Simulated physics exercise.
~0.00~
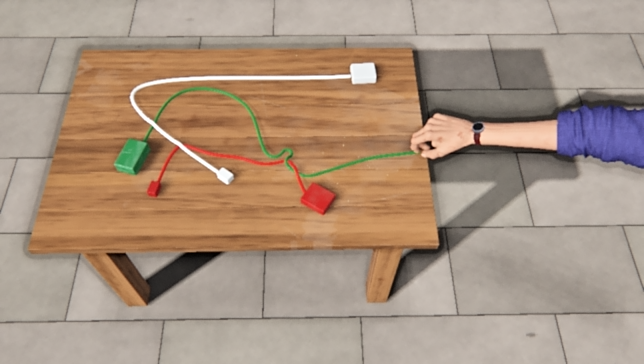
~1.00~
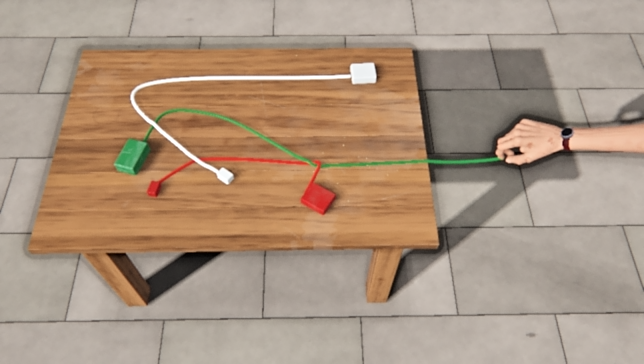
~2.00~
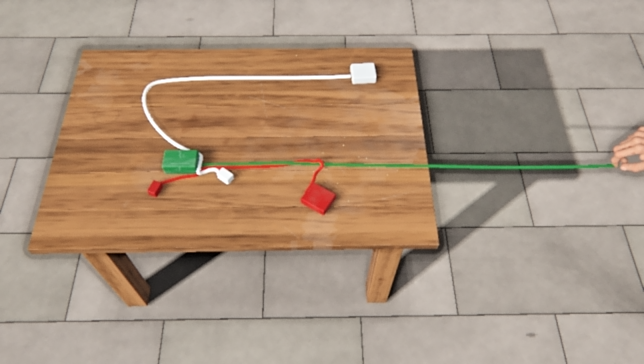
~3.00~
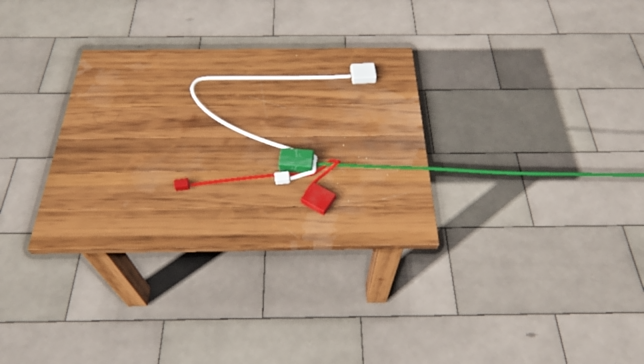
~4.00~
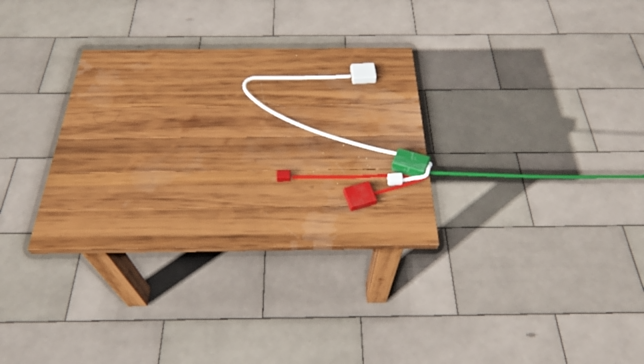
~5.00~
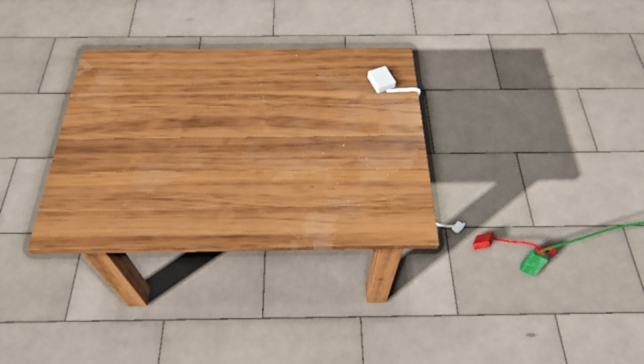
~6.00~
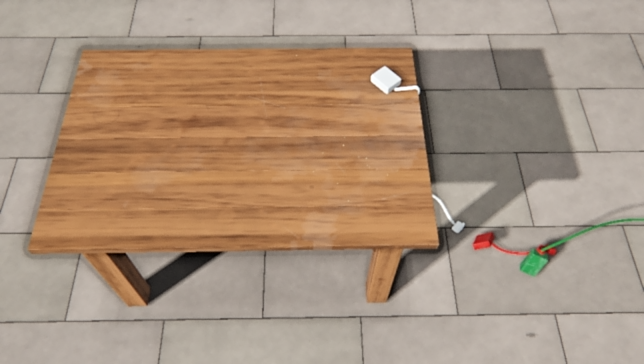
The footage shows a hand pulling a green lead rightward off a wooden table, its charger sliding across and dragging the tangled red and white leads. The green and red chargers end up on the paving, while the white charger stays near the table's right edge, its plug end hanging over.
